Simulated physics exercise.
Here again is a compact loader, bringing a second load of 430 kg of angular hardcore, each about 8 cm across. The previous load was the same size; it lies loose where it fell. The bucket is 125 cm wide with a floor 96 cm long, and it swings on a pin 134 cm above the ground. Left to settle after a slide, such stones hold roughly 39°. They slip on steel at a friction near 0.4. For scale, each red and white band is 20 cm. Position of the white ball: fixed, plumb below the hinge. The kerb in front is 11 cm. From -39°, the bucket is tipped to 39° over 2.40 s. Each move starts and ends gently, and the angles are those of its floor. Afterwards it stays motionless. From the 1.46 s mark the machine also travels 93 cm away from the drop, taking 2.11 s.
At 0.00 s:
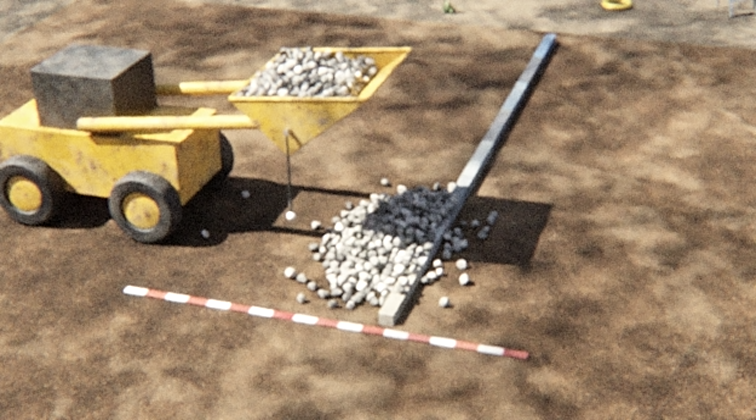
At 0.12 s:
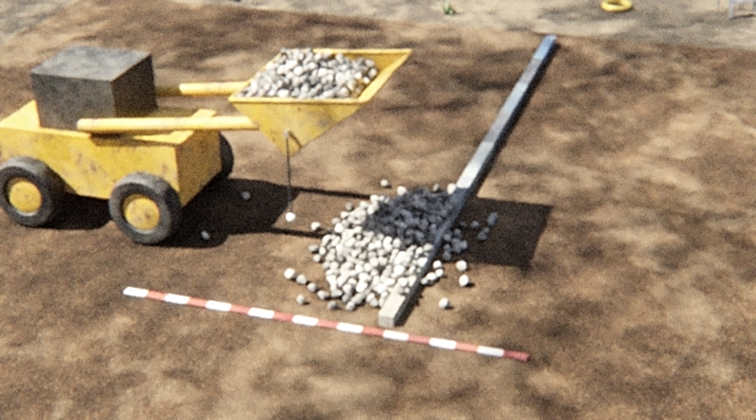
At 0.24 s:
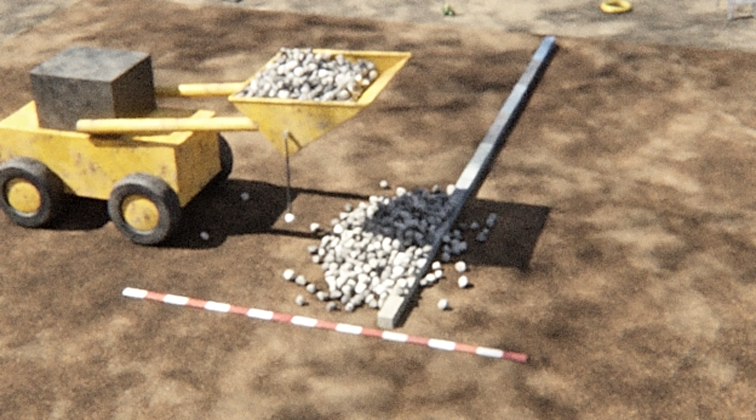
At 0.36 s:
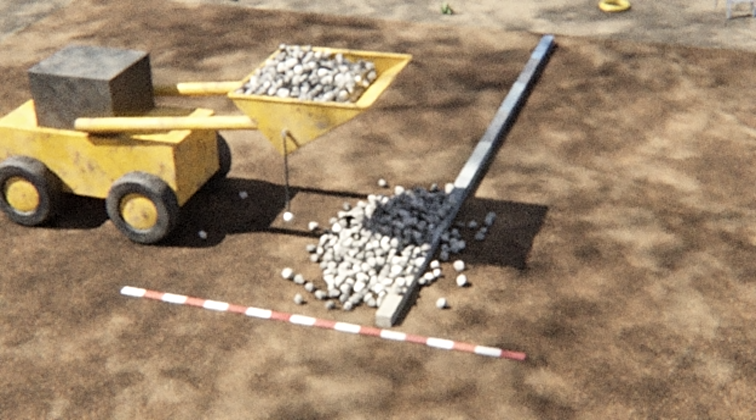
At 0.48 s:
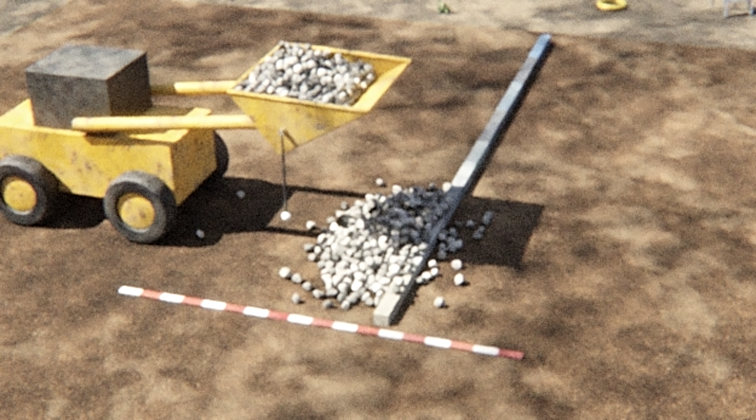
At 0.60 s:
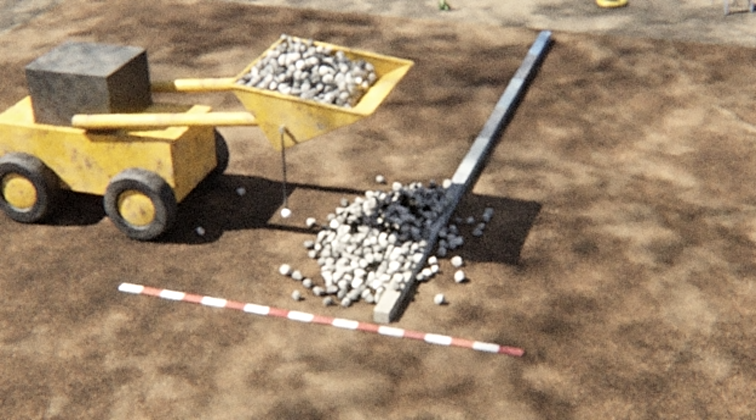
In the video, a yellow loader holds a bucket of pale stones above brown ground, beside a loose stone pile lying against a long kerb. The bucket slowly tilts slightly forward to the right, its stones shifting a little inside.
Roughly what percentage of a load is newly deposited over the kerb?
Around 5 per cent of a load is newly deposited there.
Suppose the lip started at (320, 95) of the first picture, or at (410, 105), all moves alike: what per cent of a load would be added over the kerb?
First some 0, then 40 per cent.
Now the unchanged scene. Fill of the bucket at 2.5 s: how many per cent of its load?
Roughly 15 per cent remains inside.
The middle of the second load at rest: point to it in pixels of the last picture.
The middle lies near (357, 219) in the last picture.
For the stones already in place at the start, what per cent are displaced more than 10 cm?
Close to 5 in a hundred of them.
After 1.8 s the floor is at 27°; in per cent of one load, 98 in the bucket, 98 on this side of the kerb, 4 over the kerb; the foremost stones are at (471, 242).
After 2.5 s the floor is at 39°; in per cent of one load, 15 in the bucket, 179 on this side of the kerb, 6 over the kerb; the foremost stones are at (473, 246).
After 4.0 s the floor is at 39°; in per cent of one load, 0 in the bucket, 192 on this side of the kerb, 8 over the kerb; the foremost stones are at (481, 244).
After 6.7 s the floor is at 39°; in per cent of one load, 0 in the bucket, 192 on this side of the kerb, 8 over the kerb; the foremost stones are at (481, 244). Net gain over the kerb, 5.
